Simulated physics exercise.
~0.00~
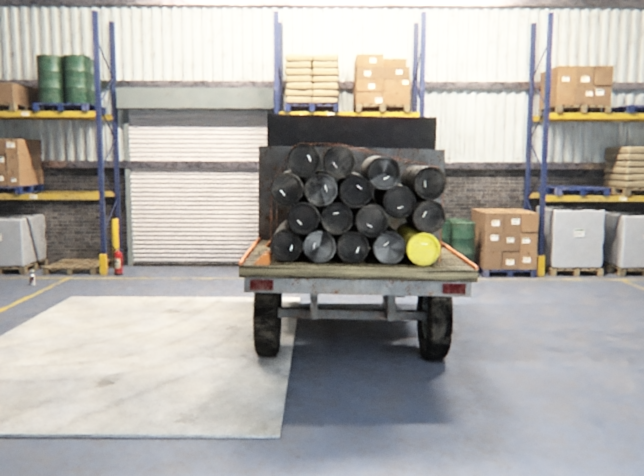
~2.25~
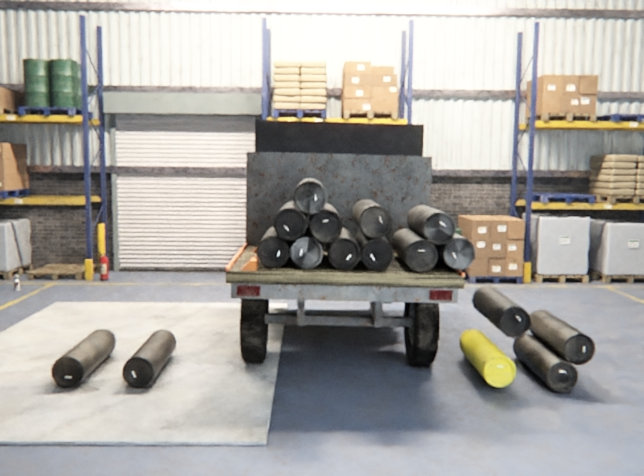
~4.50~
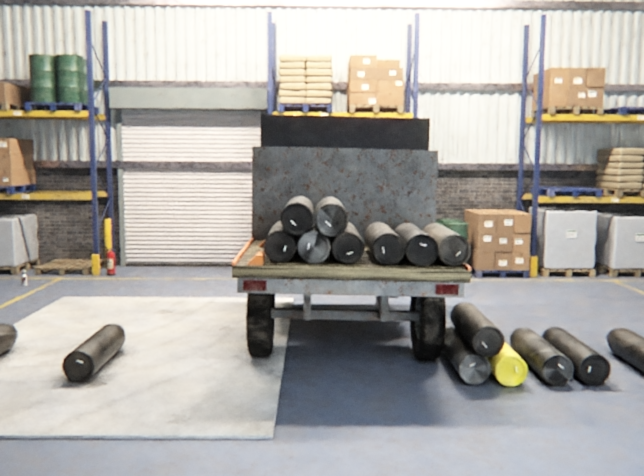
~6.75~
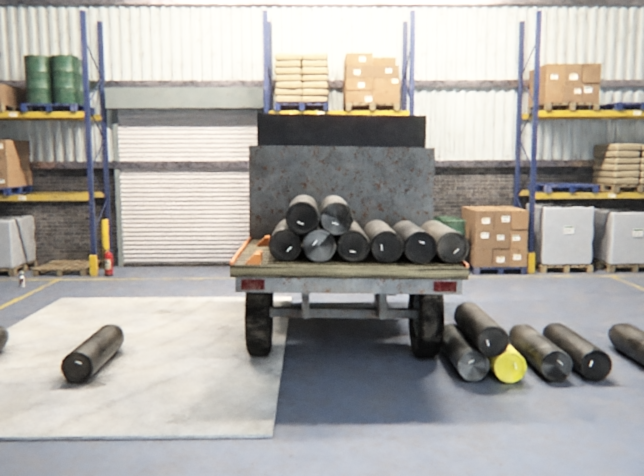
A stack of dark cylinders with one yellow one collapsed on the back of a flatbed, and several rolled off both sides, the yellow one dropping to the right, where it came to rest among black ones while others stayed on the deck.
